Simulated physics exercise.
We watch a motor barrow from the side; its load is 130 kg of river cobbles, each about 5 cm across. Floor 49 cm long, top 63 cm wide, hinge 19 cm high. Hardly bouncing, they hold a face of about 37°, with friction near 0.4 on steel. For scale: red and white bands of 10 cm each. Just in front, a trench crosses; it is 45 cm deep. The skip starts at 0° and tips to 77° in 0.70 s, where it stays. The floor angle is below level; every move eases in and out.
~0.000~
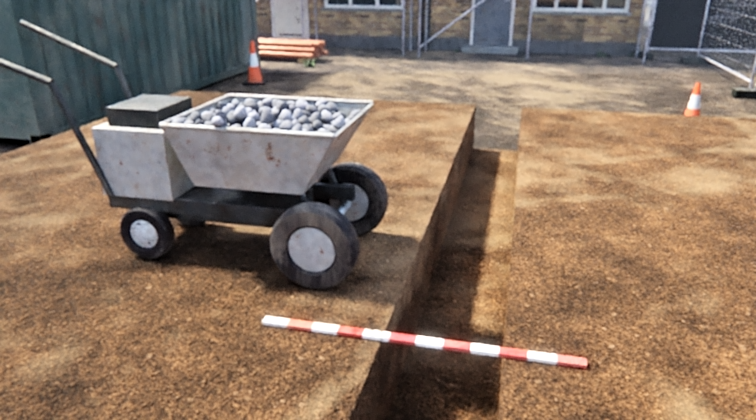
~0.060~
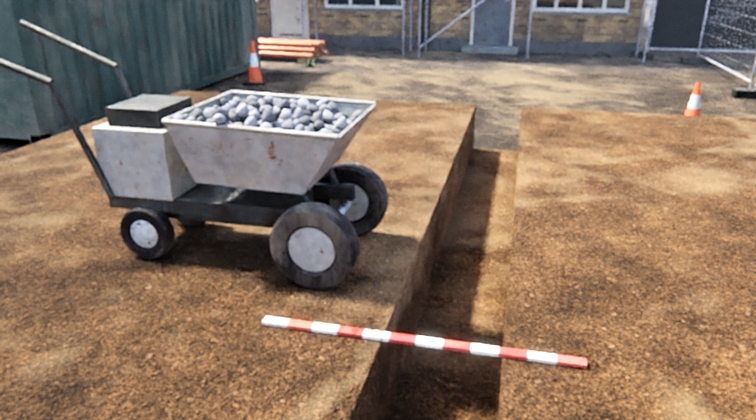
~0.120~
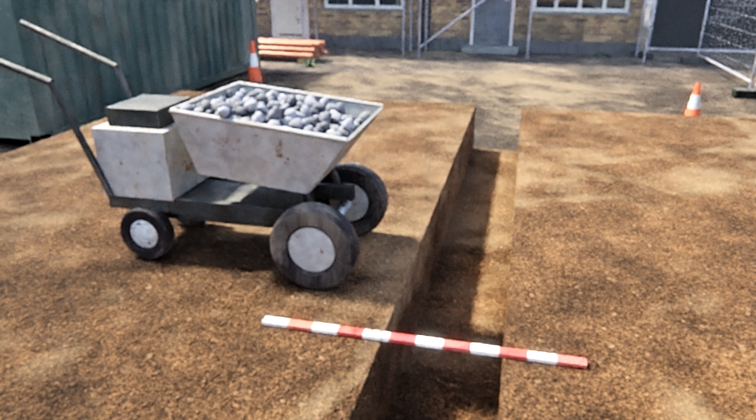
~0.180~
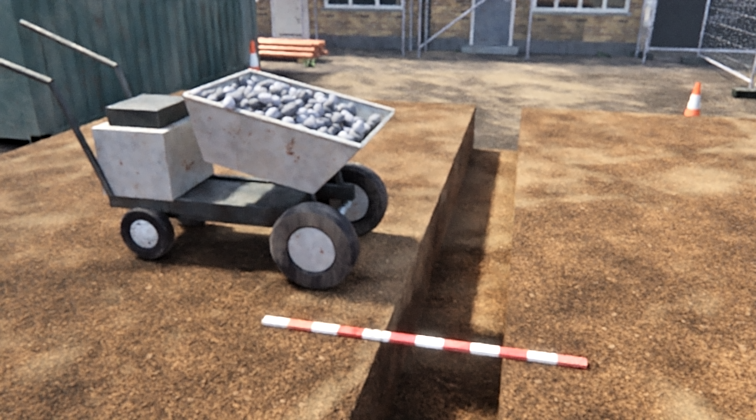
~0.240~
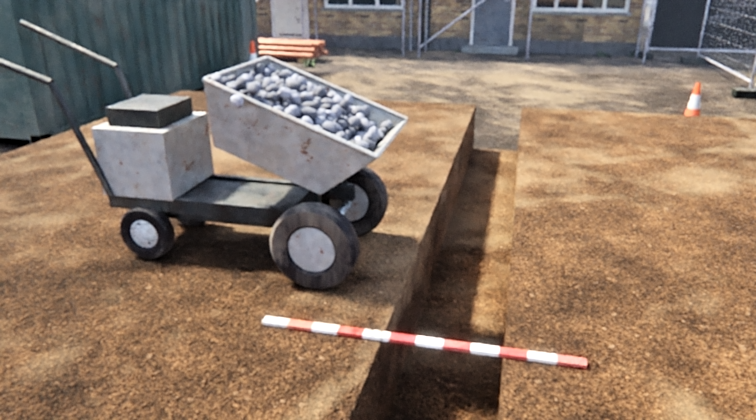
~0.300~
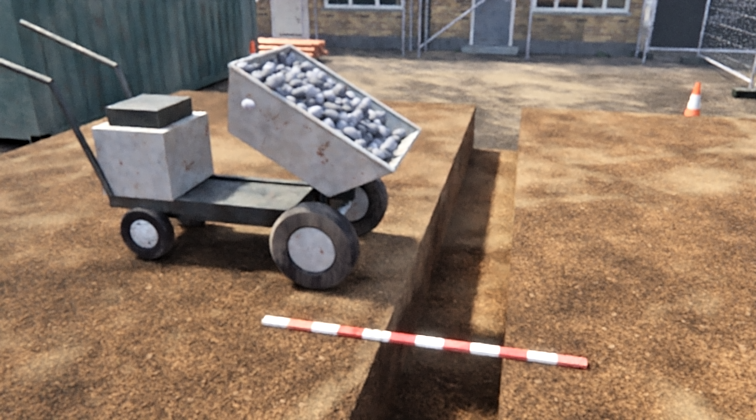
A motor barrow's skip of grey cobbles tilts steadily down to the right beside a trench.
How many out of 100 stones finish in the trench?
About 71 of them.
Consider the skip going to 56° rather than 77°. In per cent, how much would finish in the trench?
I'd guess some 35 in a hundred.
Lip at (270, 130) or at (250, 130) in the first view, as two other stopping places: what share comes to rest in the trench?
Near 95 per cent from the first place, 80 from the second.
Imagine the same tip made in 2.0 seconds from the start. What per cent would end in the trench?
With that change, it comes to around 95 per cent.
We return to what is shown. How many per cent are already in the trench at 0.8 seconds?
Close to 35 per cent has got there by then.
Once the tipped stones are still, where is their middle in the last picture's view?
Centre estimate: Around (484, 341).
After 0.5 s the floor is at 64°; 100 % in the skip; the foremost stones are at (438, 196).
After 0.8 s the floor is at 77°; 51 % in the skip, 36 % in the trench, 13 % past the trench; the foremost stones are at (551, 290).
After 1.1 s the floor is at 77°; 13 % in the skip, 58 % in the trench, 29 % past the trench; the foremost stones are at (743, 306).
After 3.1 s the floor is at 77°; 0 % in the skip, 71 % in the trench, 29 % past the trench; the foremost stones are past the picture's edge.
